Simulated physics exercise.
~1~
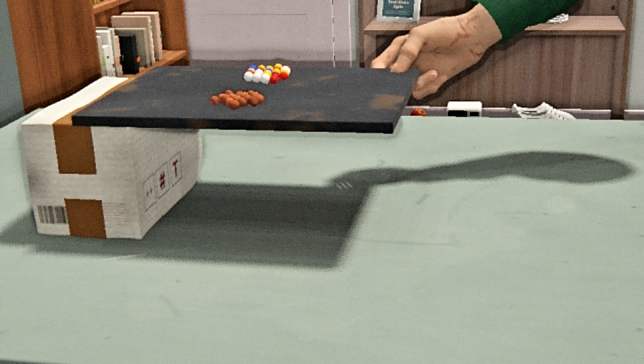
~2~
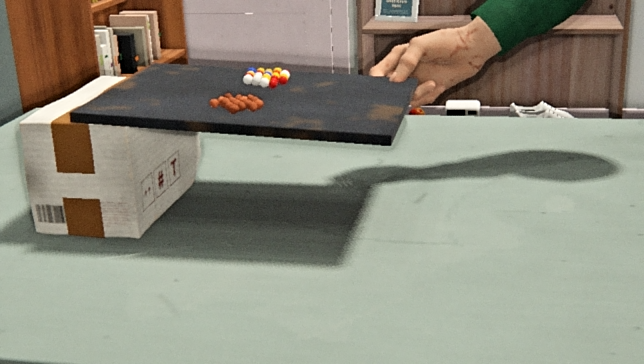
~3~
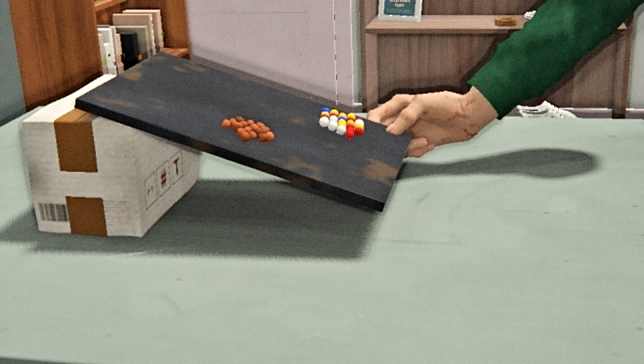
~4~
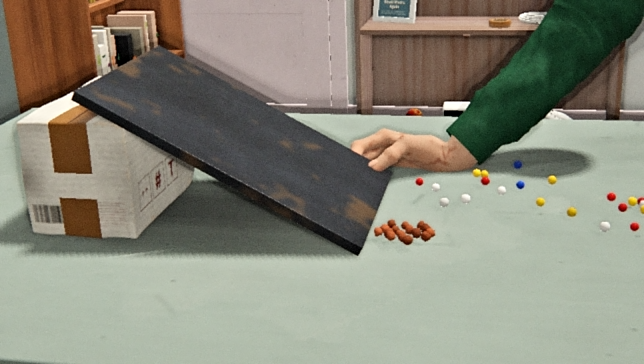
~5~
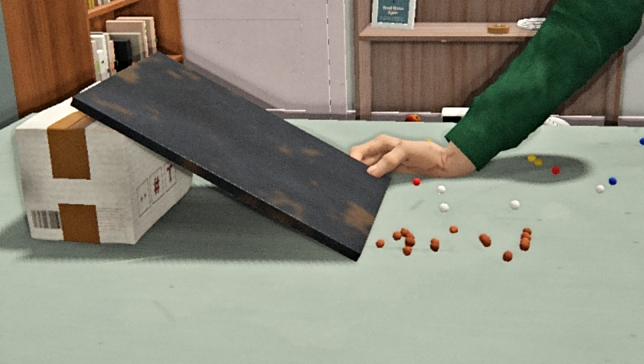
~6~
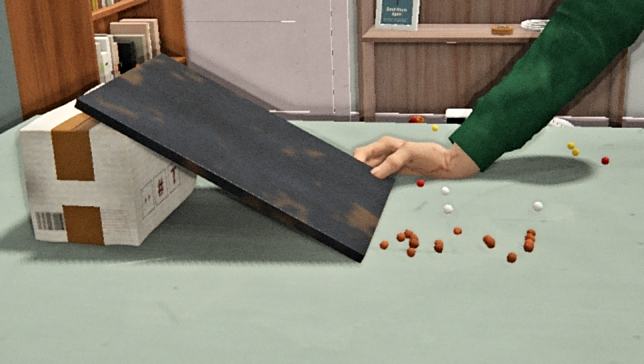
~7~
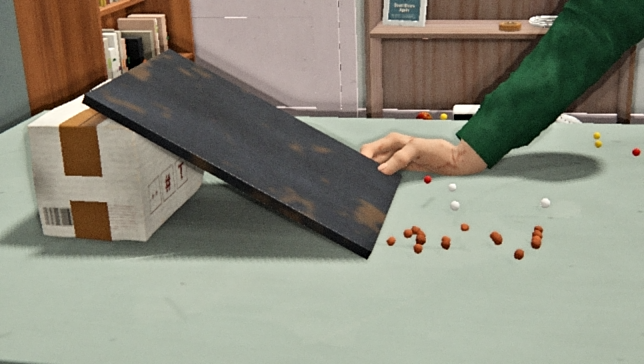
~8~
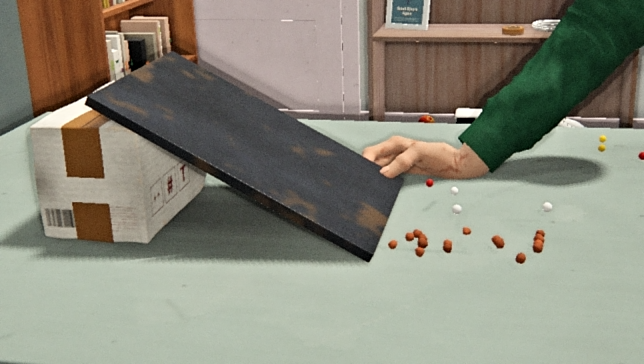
In the video, a hand lowers one end of a dark board propped on a cardboard box, and colorful little balls roll off rightward, followed by reddish-brown pieces. The brown pieces settle near the board's foot, while the colorful balls scatter farther, with only a few still in view.
